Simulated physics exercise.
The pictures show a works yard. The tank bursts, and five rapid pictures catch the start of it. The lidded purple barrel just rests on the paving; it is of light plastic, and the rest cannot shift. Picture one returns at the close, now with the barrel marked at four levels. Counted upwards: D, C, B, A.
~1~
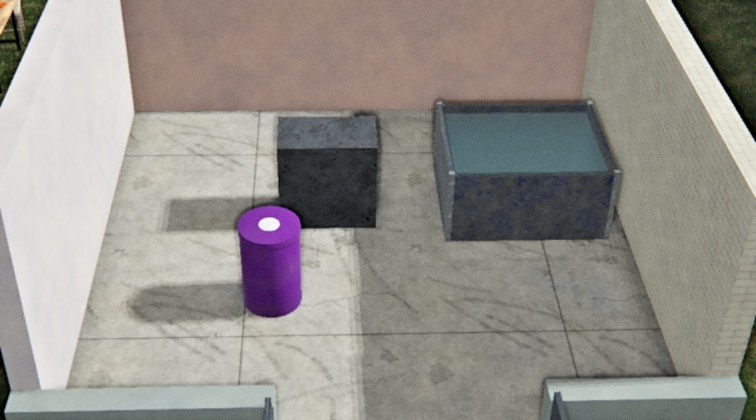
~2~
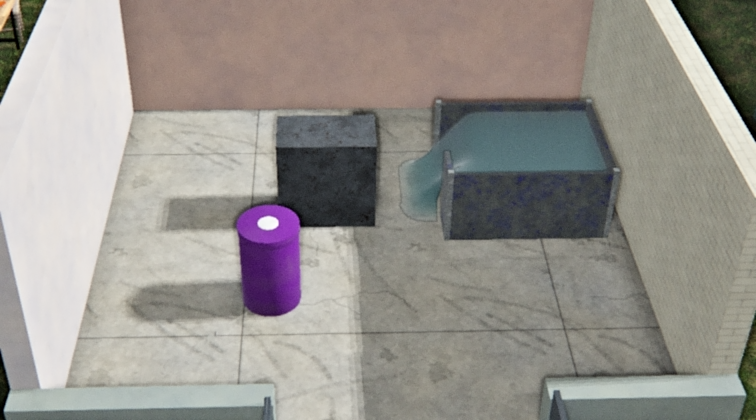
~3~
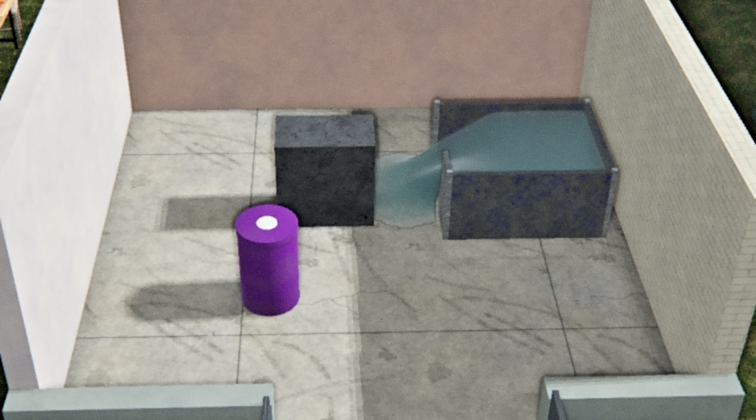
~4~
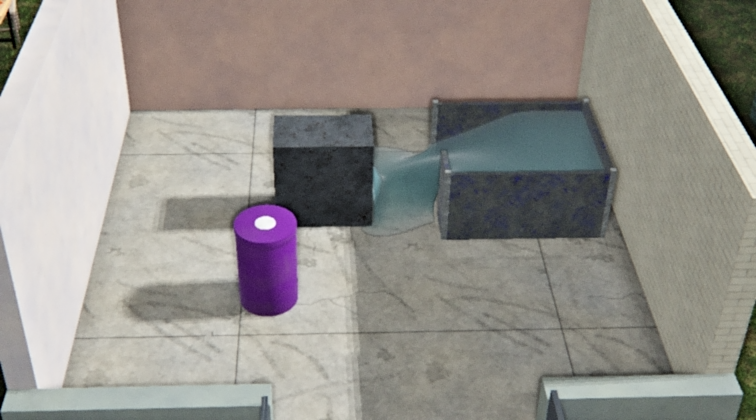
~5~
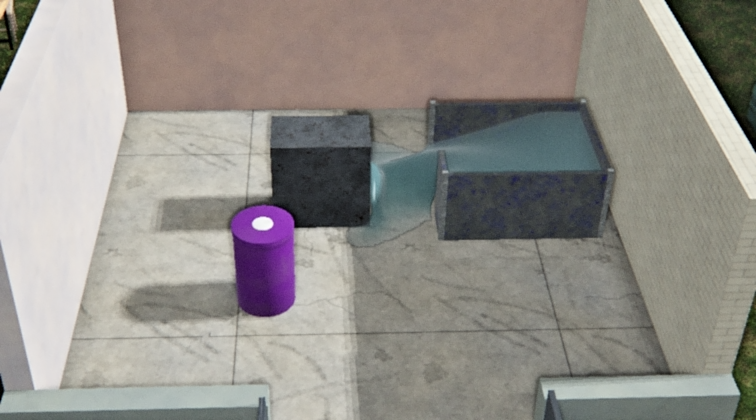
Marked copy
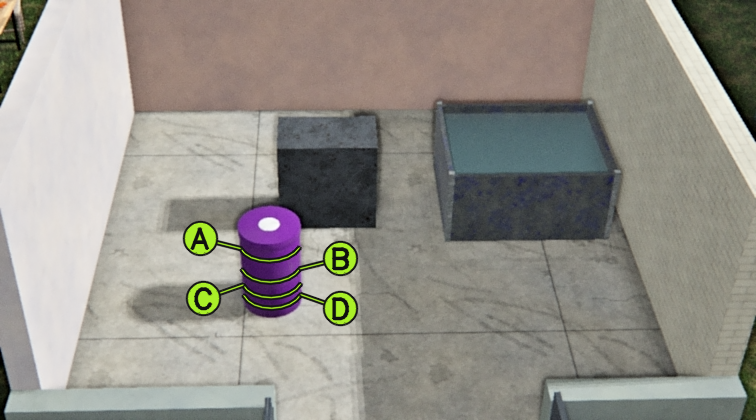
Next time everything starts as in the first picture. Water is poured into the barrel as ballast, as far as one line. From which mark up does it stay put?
D will do.
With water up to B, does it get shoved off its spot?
No, not at all.
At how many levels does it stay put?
All of them.
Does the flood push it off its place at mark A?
No, not at all.
On the marked copy, A at (269, 260); B at (270, 282); C at (271, 297); D at (271, 308); from the bottom up D, C, B, A.
With A, it does not move.
With B, it does not move.
With C, it does not move.
With D, it does not move.
